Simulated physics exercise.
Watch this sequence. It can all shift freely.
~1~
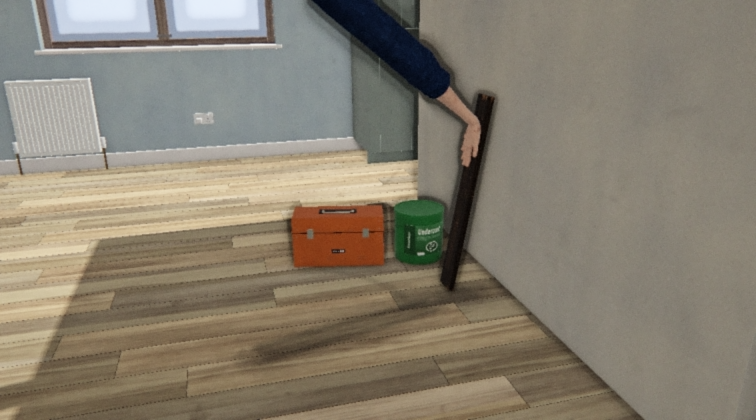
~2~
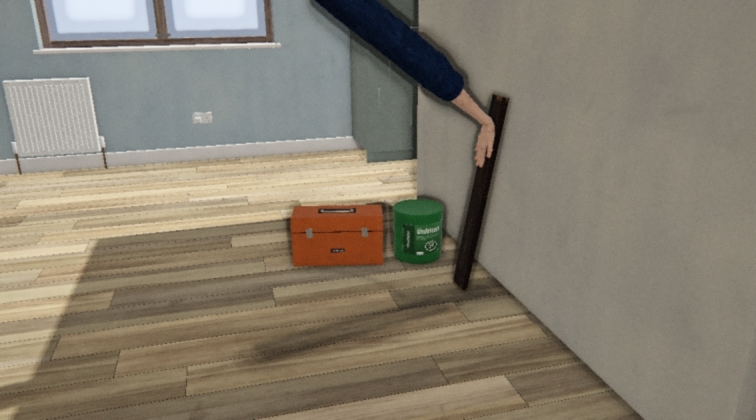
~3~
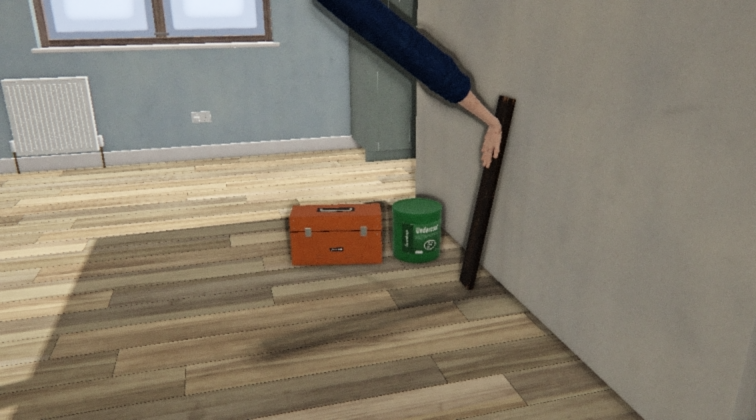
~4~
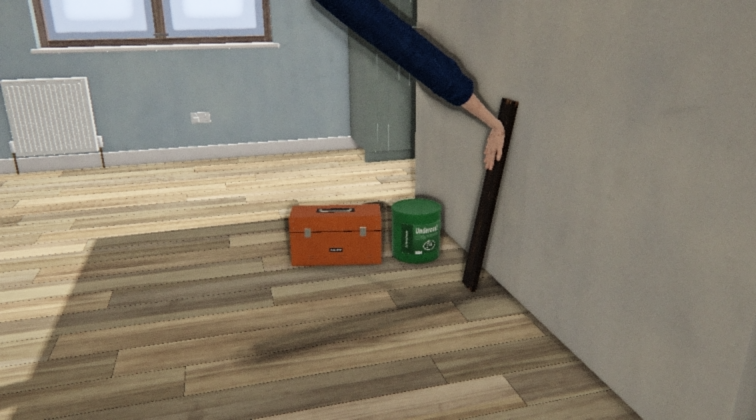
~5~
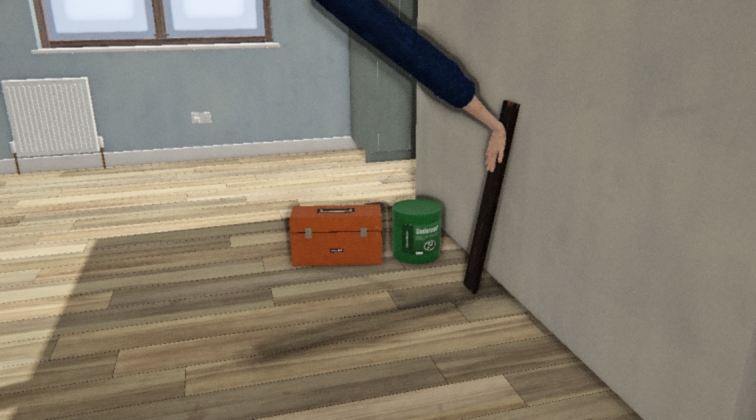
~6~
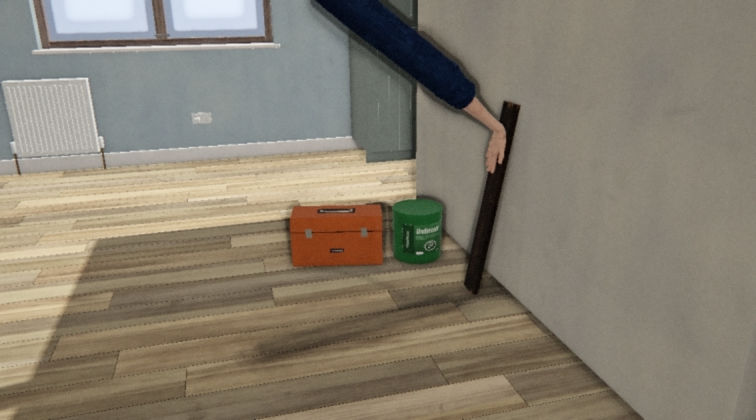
A dark plank, gripped near its top by a hand in a blue sleeve, shifts slightly right toward a grey wall, then stays almost still, leaning beside an orange toolbox and a green pail on the wooden floor.
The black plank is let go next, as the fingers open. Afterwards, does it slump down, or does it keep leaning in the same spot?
It remains still.
Then, 0.20 s on from there, no change.
Then, 0.50 s on from there, black plank resting near (490, 201).
In the end, all 3 unmoved. At the end, from the last picture's camera, black plank near (490, 201). The plank holds.
